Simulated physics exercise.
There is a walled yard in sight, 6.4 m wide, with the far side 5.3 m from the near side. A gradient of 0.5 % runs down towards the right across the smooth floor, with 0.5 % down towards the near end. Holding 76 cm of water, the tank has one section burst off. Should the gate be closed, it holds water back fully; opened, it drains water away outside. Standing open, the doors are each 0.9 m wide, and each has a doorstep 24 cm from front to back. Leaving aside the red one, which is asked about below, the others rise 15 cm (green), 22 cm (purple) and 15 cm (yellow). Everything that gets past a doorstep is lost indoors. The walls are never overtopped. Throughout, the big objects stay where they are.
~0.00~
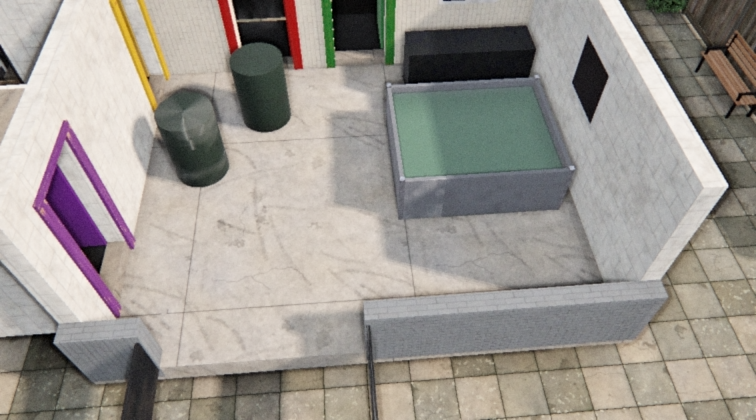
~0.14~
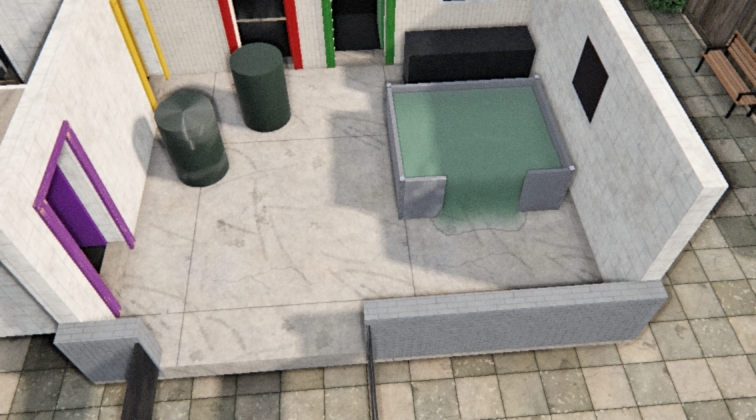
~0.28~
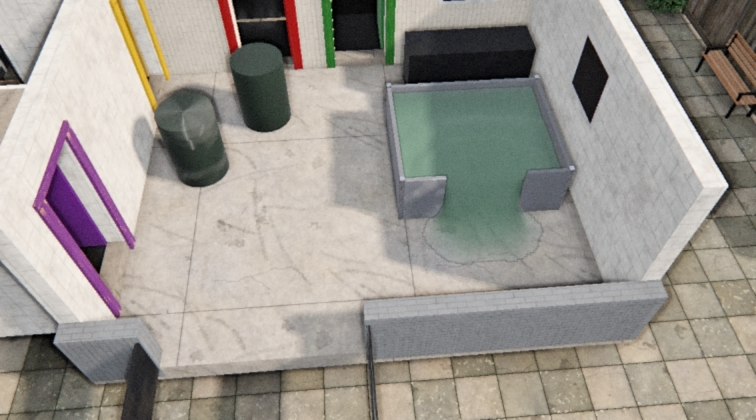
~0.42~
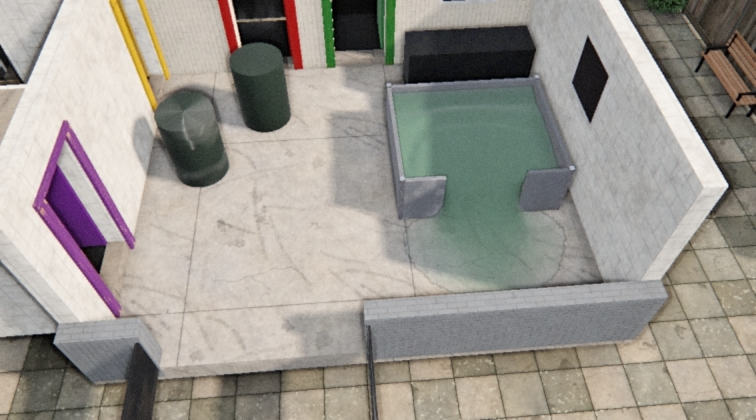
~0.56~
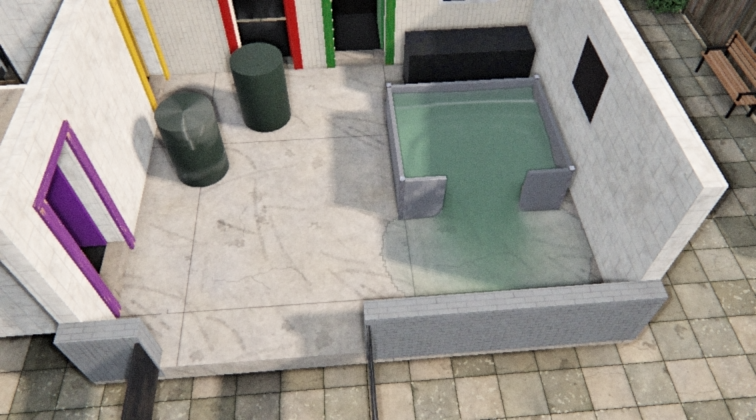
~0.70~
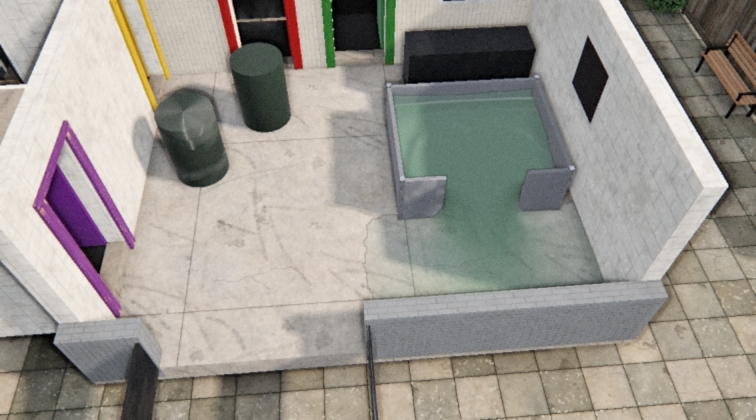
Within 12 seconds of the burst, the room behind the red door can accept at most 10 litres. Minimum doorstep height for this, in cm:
7 cm, roughly.
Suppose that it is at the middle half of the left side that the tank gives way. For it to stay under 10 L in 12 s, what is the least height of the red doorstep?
Then something near 13.0 cm.
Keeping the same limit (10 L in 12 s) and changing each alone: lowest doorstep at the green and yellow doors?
About 6.5 cm at green and 8.5 cm at yellow.
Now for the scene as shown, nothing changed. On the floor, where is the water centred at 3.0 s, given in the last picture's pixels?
The water's centre is at about (454, 218).
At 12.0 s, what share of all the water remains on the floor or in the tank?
Around 78 percent is still there.
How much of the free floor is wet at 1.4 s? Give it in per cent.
Approximately 20 % of the floor.
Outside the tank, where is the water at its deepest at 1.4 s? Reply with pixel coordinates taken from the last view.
(610, 316).
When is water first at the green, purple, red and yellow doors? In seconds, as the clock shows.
Reading them off: Green 4.5 s, then purple 2.4 s, then red 5.5 s, then yellow 4.0 s.
After 1.4 s water covers 20 % of the floor, deepest (64 cm) near (610, 316); it has not reached the red door.
After 3.0 s water covers 50 % of the floor, deepest (33 cm) near (497, 311); it has not reached the red door.
After 12.0 s water covers 100 % of the floor, deepest (11 cm) near (610, 316); 6 cm at the red door, 4 litres in over its 8 cm doorstep.
At the red door as built, the water arrived by 5.4 s and peaked near 10 cm at 7.0 s.
Run again over the same 12 s with other heights there, 17 litres in over 6 cm, 4 litres over 8 cm. The limit of 10 litres is kept from about 7 cm up.
